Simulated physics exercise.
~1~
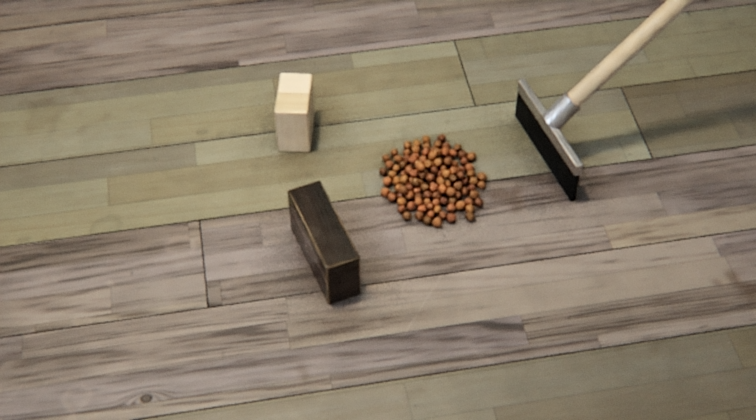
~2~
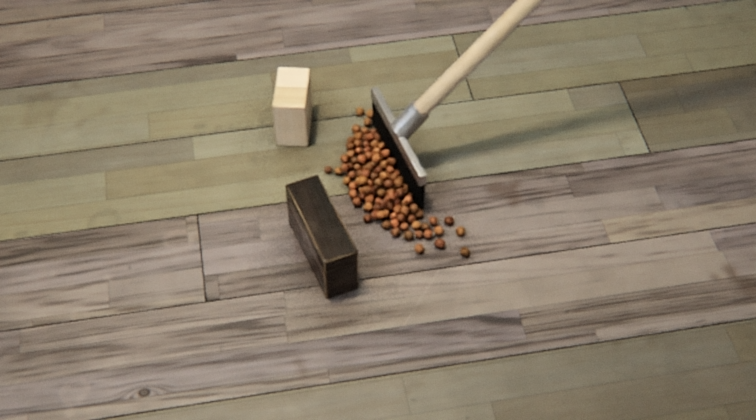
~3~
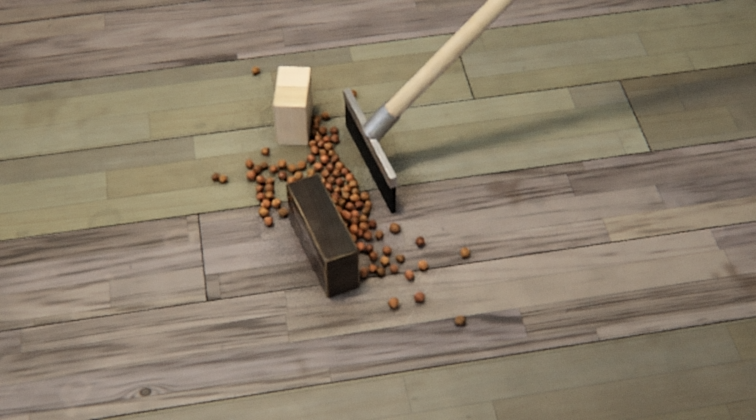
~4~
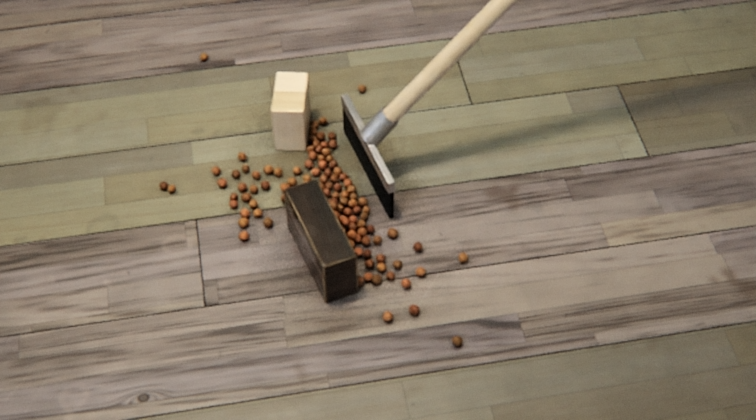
Squeegee pushing a pile of hazelnuts left against two blocks, some rolling through the gap while most stay heaped before it.
